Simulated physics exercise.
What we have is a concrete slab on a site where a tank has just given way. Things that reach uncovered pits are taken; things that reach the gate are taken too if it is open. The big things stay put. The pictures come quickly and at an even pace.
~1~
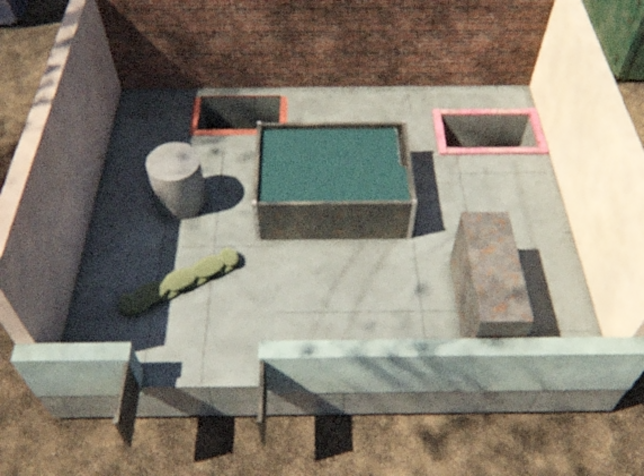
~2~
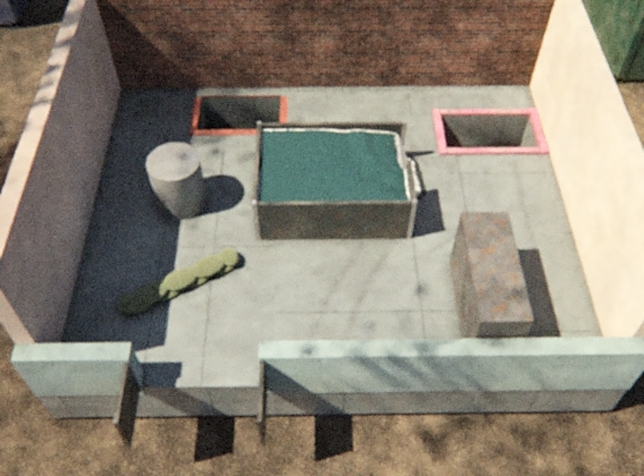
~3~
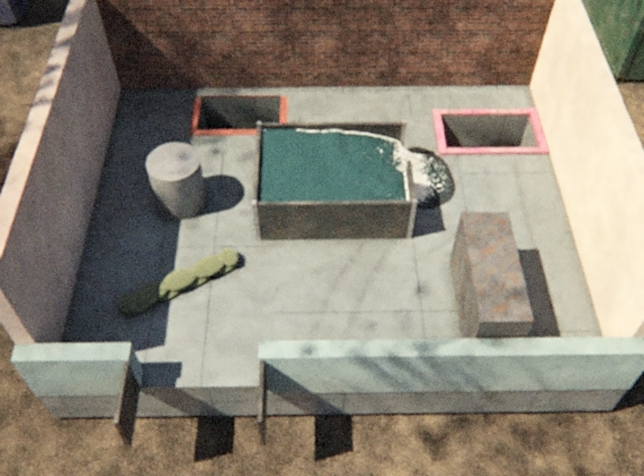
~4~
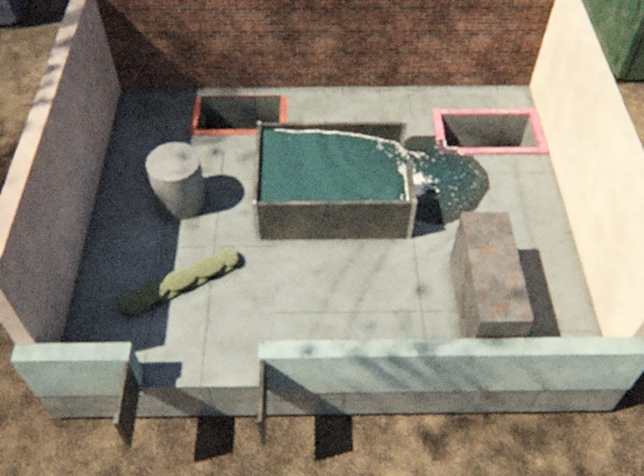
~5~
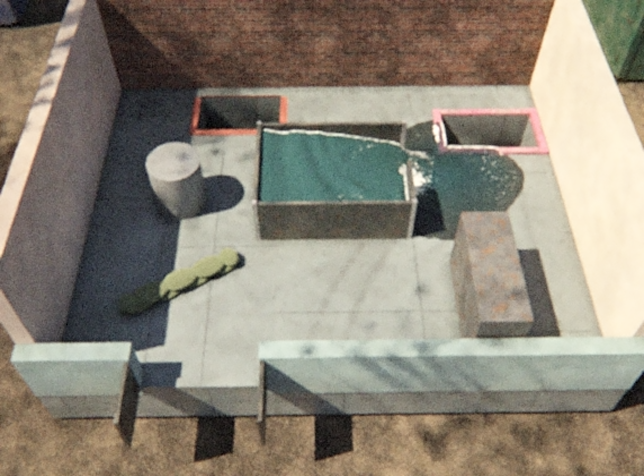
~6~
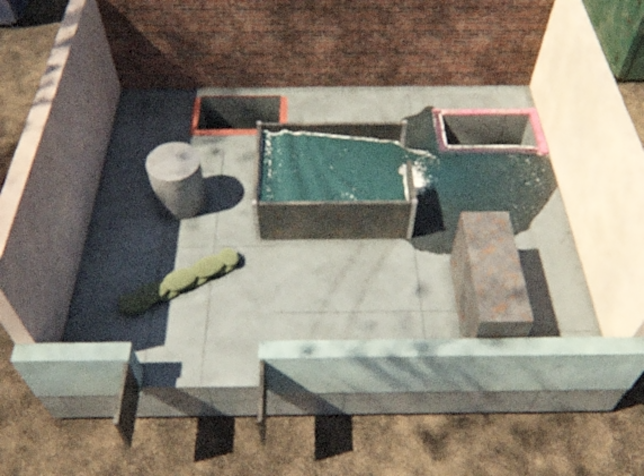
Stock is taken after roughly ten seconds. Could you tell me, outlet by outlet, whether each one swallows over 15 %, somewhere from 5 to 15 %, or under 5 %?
My prediction: As it plays out the gate never reaches five per cent; as it plays out the pink pit goes past fifteen per cent; as it plays out the red pit never reaches five per cent.
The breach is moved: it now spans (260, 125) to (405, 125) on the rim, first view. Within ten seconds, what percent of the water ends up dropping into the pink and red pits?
Estimates in per cent: Pink 25, red 45.
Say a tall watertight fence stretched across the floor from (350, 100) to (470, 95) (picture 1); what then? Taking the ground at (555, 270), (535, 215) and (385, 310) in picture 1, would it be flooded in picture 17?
Swamped; swamped; spared.
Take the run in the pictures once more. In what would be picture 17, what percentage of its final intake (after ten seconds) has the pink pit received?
My figure is 30 in a hundred.
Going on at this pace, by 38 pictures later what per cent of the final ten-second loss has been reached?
Around 70 %.
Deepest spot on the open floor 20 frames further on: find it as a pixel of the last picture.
Close to (551, 366).
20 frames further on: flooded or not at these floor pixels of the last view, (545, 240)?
That spot will be soaked.
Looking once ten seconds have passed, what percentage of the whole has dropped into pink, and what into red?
In order, near 36 and 0 in a hundred.
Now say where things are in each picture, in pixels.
The first picture shows the water tank at (333, 165) is whole and still.
In the second picture, water pours out at (402, 167) and has run to a hidden place.
In the third picture, water pours out at (402, 168) and has run to (448, 195).
In the fourth picture, water pours out at (401, 169) and has run to (483, 186).
In the fifth picture, water pours out at (401, 169) and has run to (516, 169).
In the sixth picture, the front is at (552, 169), out from the gap at (402, 168).
A moment on, water covers 20 % of the floor; the gate 0 %, the pink pit 5 %, the red pit 0 %.
Next, water covers 25 % of the floor; the gate 0 %, the pink pit 12 %, the red pit 0 %.
Then, water covers 30 % of the floor; the gate 0 %, the pink pit 19 %, the red pit 0 %.
Later, water covers 30 % of the floor; the gate 0 %, the pink pit 26 %, the red pit 0 %.
In the end, water covers 50 % of the floor; the gate 0 %, the pink pit 36 %, the red pit 1 %.
